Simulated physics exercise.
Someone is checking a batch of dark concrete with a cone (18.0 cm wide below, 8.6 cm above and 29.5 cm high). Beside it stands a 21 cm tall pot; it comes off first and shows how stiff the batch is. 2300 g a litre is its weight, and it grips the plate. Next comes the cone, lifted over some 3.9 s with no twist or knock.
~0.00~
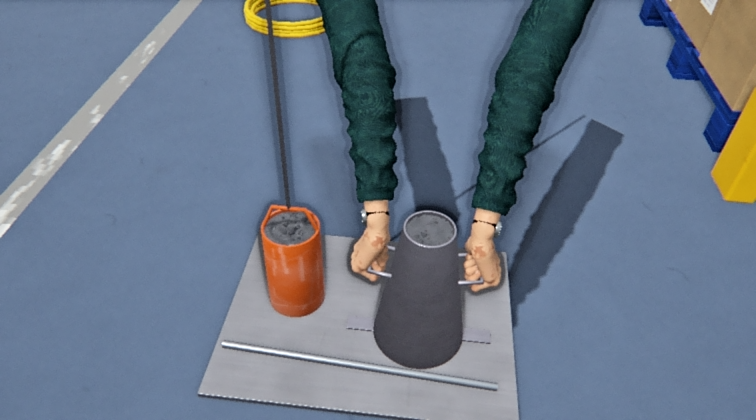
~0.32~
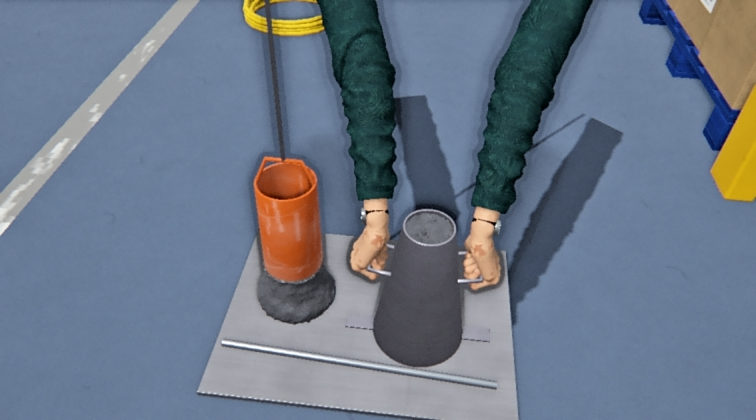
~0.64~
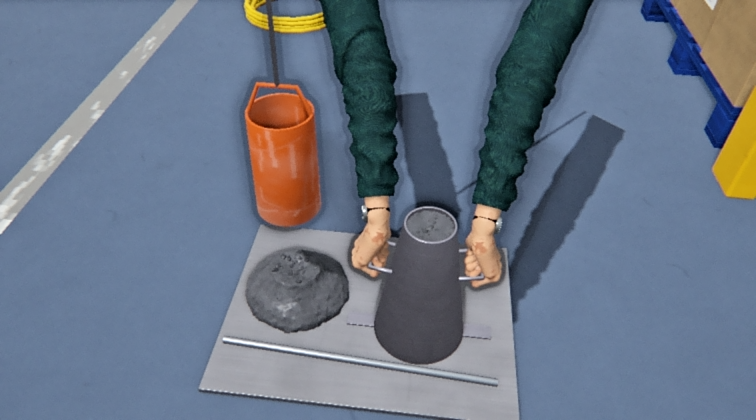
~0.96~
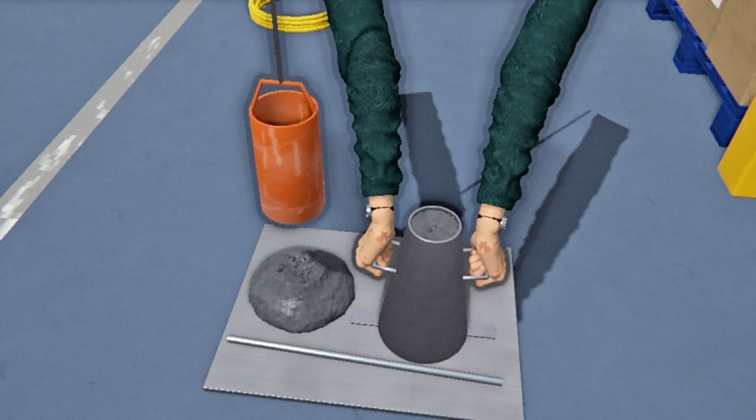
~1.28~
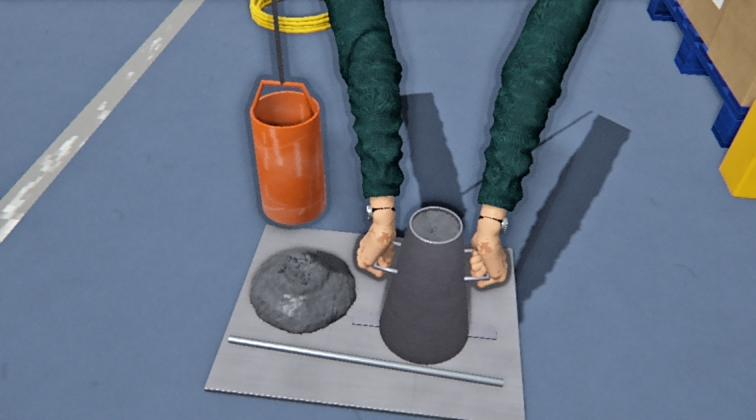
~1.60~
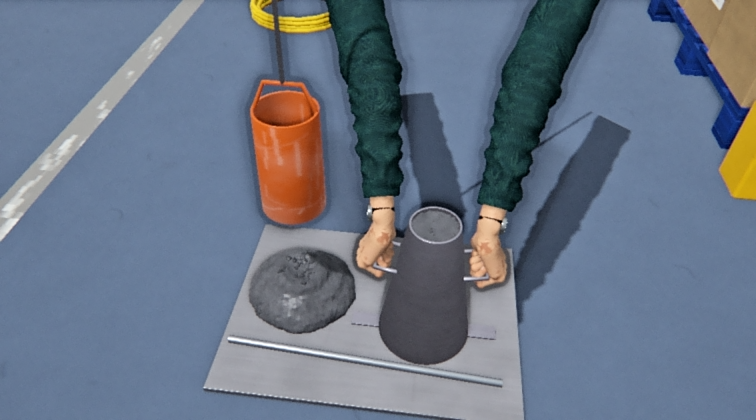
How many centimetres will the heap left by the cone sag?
About 21 cm.
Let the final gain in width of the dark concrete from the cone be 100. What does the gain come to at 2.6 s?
Roughly 70 per cent.
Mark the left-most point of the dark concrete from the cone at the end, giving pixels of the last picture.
About pixel (344, 331).
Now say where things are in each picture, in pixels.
In the first frame, middle of the pot's mouth at (291, 227), still down; middle of the cone's top at (430, 229), not yet moved.
In the second frame, middle of the pot's mouth at (286, 182), raised 11 cm; middle of the cone's top at (429, 228), not yet moved.
In the third frame, middle of the pot's mouth at (280, 112), raised 26 cm; what the pot left 8.3 cm high and 22 cm wide, top at (296, 268); middle of the cone's top at (431, 225), not yet moved.
In the fourth frame, middle of the pot's mouth at (284, 110), raised 26 cm; what the pot left 7.9 cm high and 23 cm wide, top at (300, 268); middle of the cone's top at (435, 225), not yet moved.
In the fifth frame, middle of the pot's mouth at (285, 110), raised 26 cm; what the pot left 7.8 cm high and 23 cm wide, top at (301, 269); middle of the cone's top at (436, 225), not yet moved.
In the sixth frame, middle of the pot's mouth at (285, 110), raised 26 cm; what the pot left 7.8 cm high and 23 cm wide, top at (301, 269); middle of the cone's top at (436, 225), not yet moved.
After 2.6 s, the cone is up 7.2 cm; the dark concrete has come down 16 cm to 14 cm and is 30 cm wide.
After 3.6 s, the cone is up 19 cm; the dark concrete has come down 20 cm to 9.1 cm and is 33 cm wide.
After 4.5 s, the cone is up 30 cm; the dark concrete has come down 21 cm to 8.9 cm and is 33 cm wide.
After 5.7 s, the cone is clear; the dark concrete has come down 21 cm to 8.8 cm and is 33 cm wide.
After 6.2 s, at rest, the cone is clear; the dark concrete has come down 21 cm to 8.8 cm and is 33 cm wide.
